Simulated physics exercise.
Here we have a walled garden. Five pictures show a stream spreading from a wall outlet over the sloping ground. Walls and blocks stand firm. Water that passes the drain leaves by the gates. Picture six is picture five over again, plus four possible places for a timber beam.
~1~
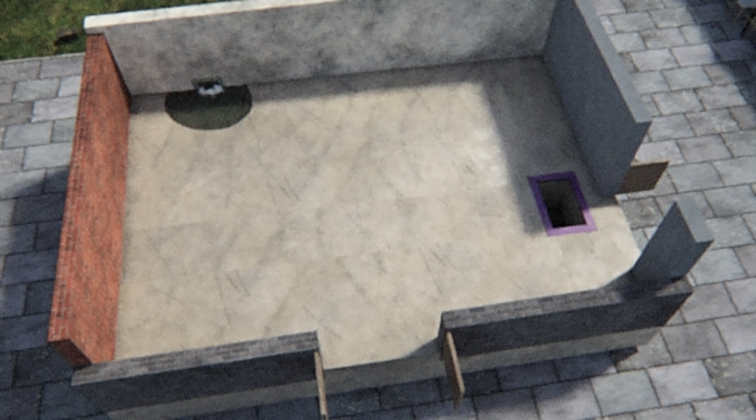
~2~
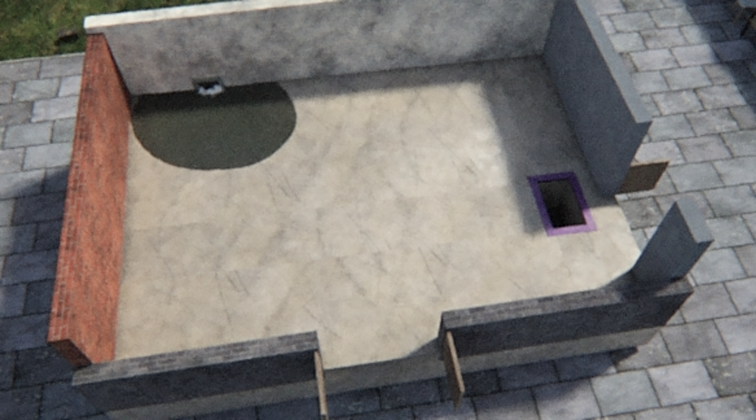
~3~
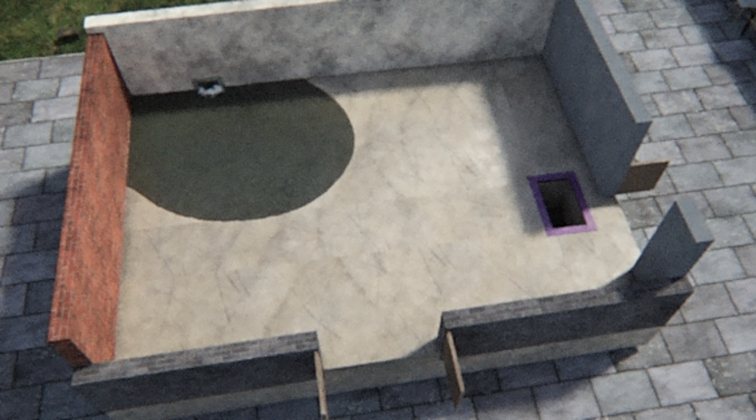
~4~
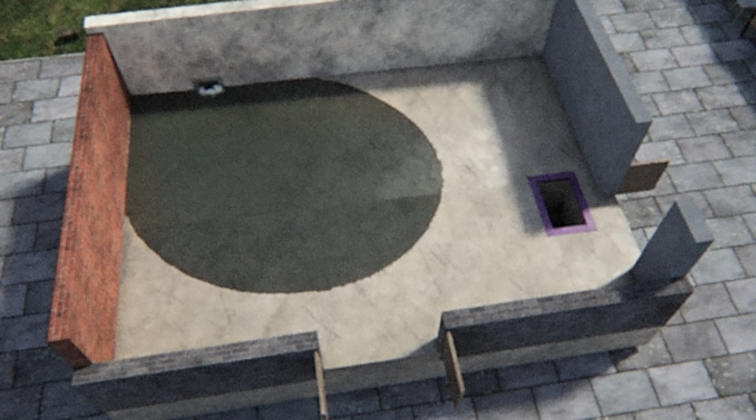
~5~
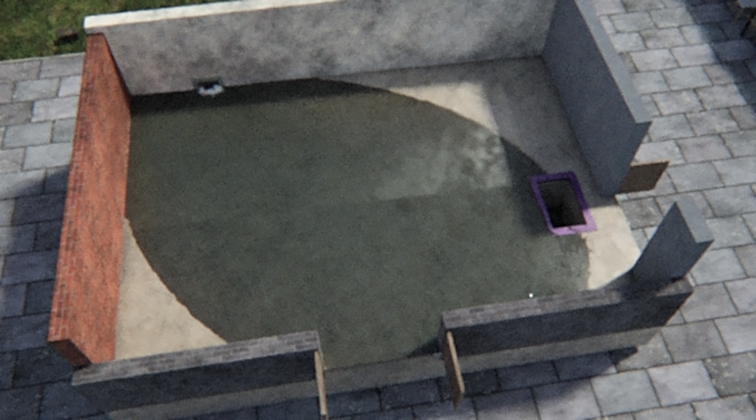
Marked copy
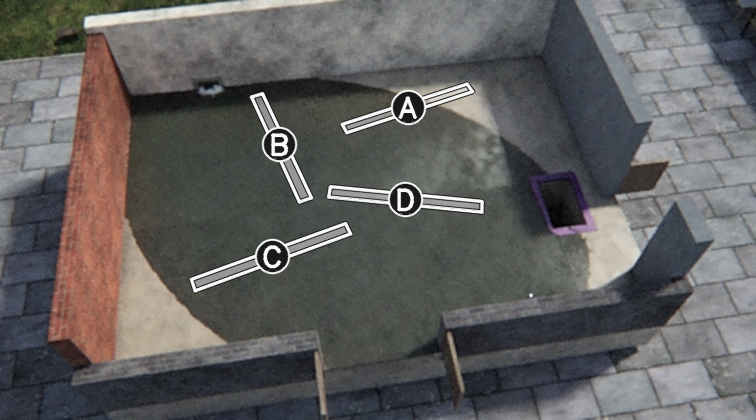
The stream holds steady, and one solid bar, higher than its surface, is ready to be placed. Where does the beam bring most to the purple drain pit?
Take C.
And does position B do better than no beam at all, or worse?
Position B is worse.
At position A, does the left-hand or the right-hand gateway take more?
The right one.
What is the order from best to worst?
C, D, A, B.
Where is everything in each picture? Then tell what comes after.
The first frame shows outfall at (208, 83); purple drain pit at (561, 203); open gate at (616, 231); open gate at (380, 345); 3 % of the ground under water, visible out to (239, 116); purple drain pit still dry.
In the second frame, 11 % of the ground under water, visible out to (288, 136); purple drain pit still dry.
In the third frame, 23 % of the ground under water, visible out to (334, 177); purple drain pit still dry.
In the fourth frame, 43 % of the ground under water, visible out to (380, 265); purple drain pit still dry.
In the fifth frame, 70 % of the ground under water, visible out to (584, 271); purple drain pit taking water.
In white, A from (344, 128) to (469, 87); B from (257, 95) to (305, 199); C from (193, 285) to (348, 228); D from (329, 191) to (482, 206).
With A, about 27 % of the stream goes into the purple drain pit, about 73 % out by the gates.
With B, about 12 % of the stream goes into the purple drain pit, about 88 % out by the gates.
With C, about 49 % of the stream goes into the purple drain pit, about 51 % out by the gates.
With D, about 37 % of the stream goes into the purple drain pit, about 63 % out by the gates.
